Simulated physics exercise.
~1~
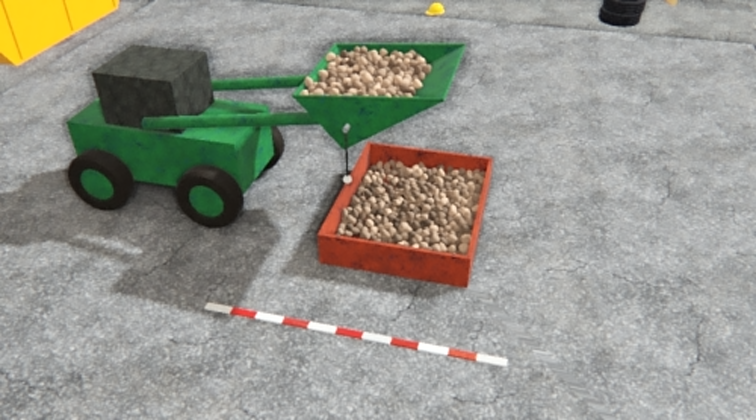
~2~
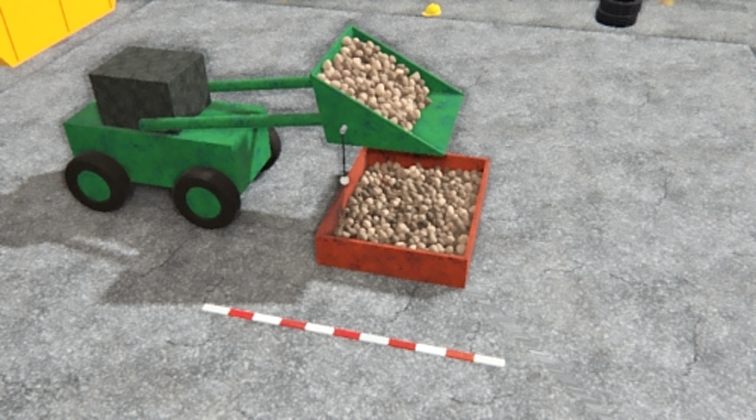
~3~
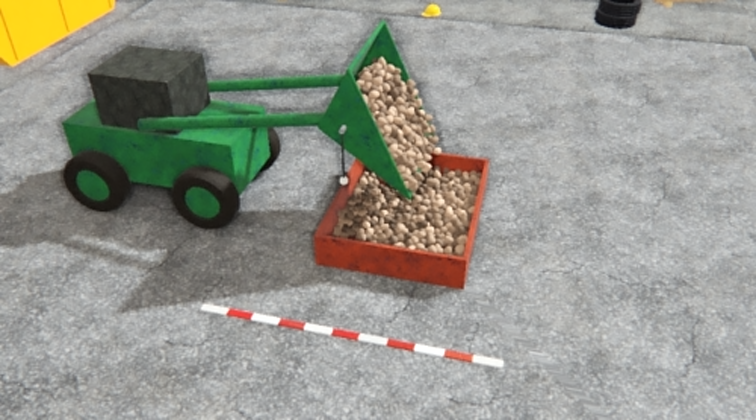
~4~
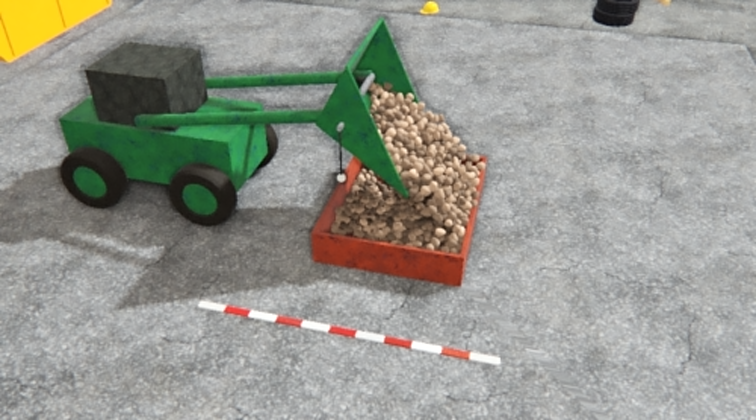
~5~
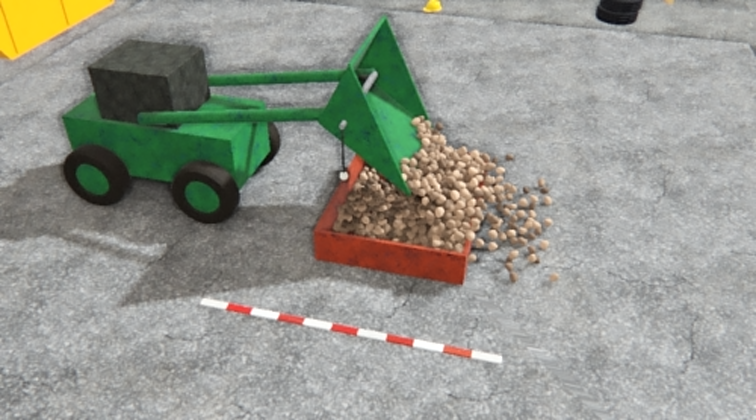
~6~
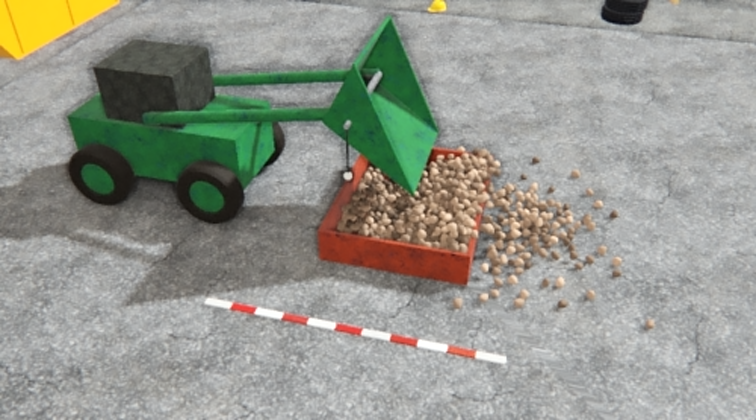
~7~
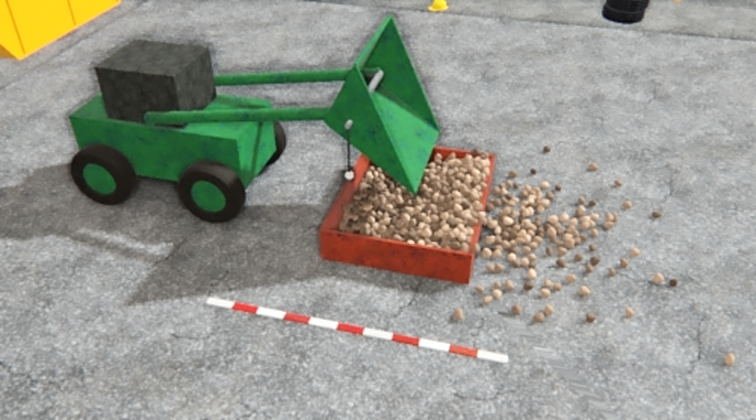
The clip shows a green wheeled loader tipping its raised bucket of small rounded stones into a red bin already holding similar stones; they slide out and heap up, and many spill over the right side, scattering across the grey ground as the emptied bucket stays tilted.
